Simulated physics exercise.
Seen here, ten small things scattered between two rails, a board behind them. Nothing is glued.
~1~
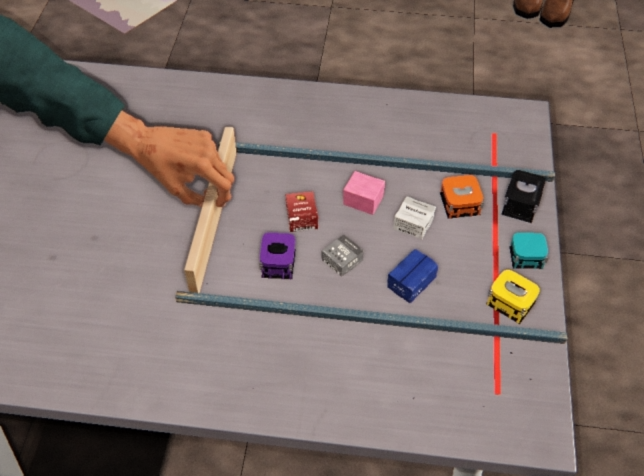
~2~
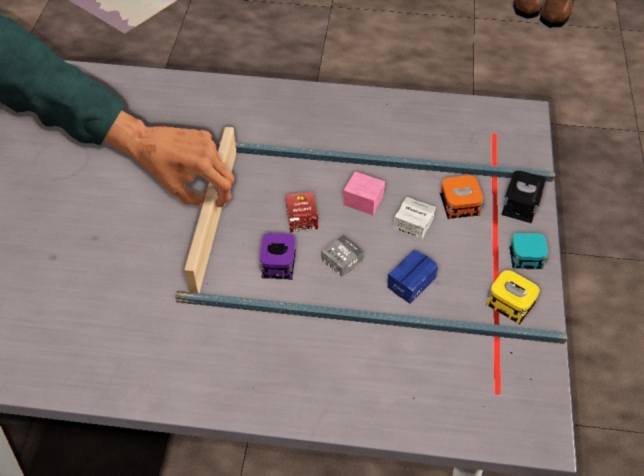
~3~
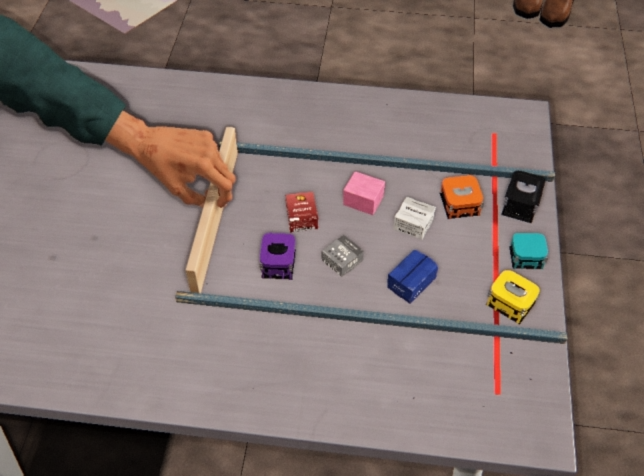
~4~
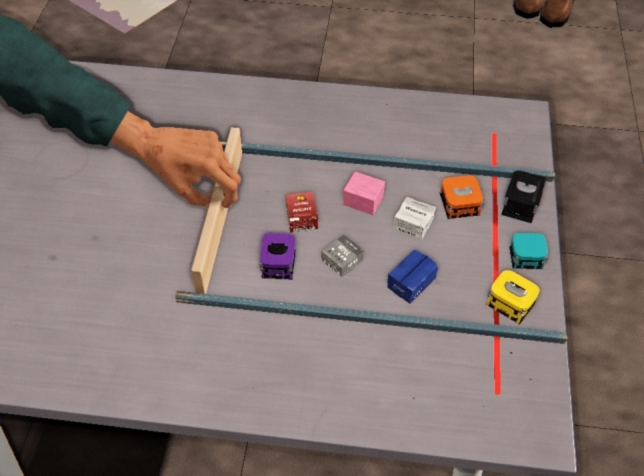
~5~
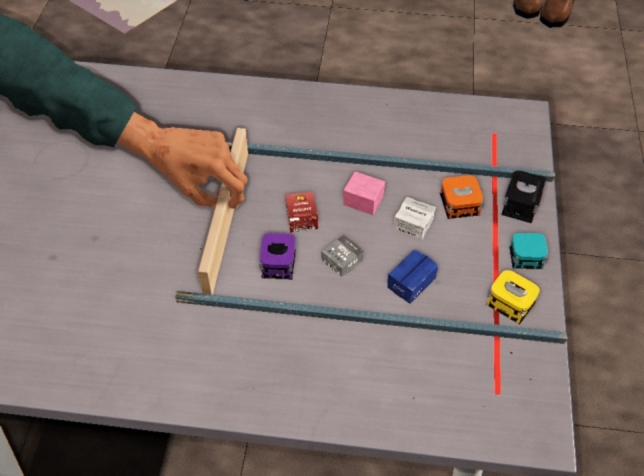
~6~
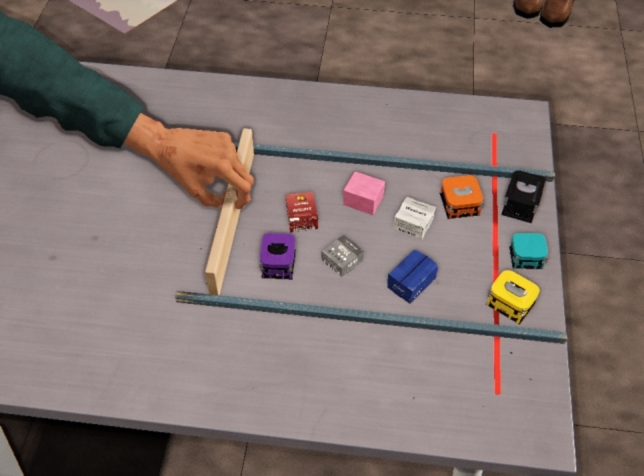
On a grey tabletop, a hand holds a wooden board still, then slides it slightly right between rails toward scattered small colourful cases.
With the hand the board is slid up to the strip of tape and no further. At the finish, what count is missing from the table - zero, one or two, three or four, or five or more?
Missing: Three or four.
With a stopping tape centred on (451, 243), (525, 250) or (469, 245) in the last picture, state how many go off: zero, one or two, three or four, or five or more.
Spot one gives none, spot two gives five or over, spot three gives not one.
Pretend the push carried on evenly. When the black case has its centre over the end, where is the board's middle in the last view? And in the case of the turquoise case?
The middle is at (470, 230) when it's the black case, and at (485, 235) when it's the turquoise case.
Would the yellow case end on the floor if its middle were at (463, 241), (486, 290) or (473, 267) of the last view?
Place by place, it goes down, goes down, goes down.
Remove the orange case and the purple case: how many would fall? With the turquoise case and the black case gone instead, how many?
The first try gives 0, the second gives 1.
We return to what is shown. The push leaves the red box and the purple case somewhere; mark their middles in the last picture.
The red box stops around (511, 236); the purple case around (514, 281).
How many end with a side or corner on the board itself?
The count is 3.
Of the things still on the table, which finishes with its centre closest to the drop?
It is the orange case.
Soon after, none off yet; turquoise case at rest near (528, 252); black case at rest near (523, 196); yellow case at rest near (513, 296).
At rest, the number that fall off is three or four; fallen, yellow case, black case and turquoise case.
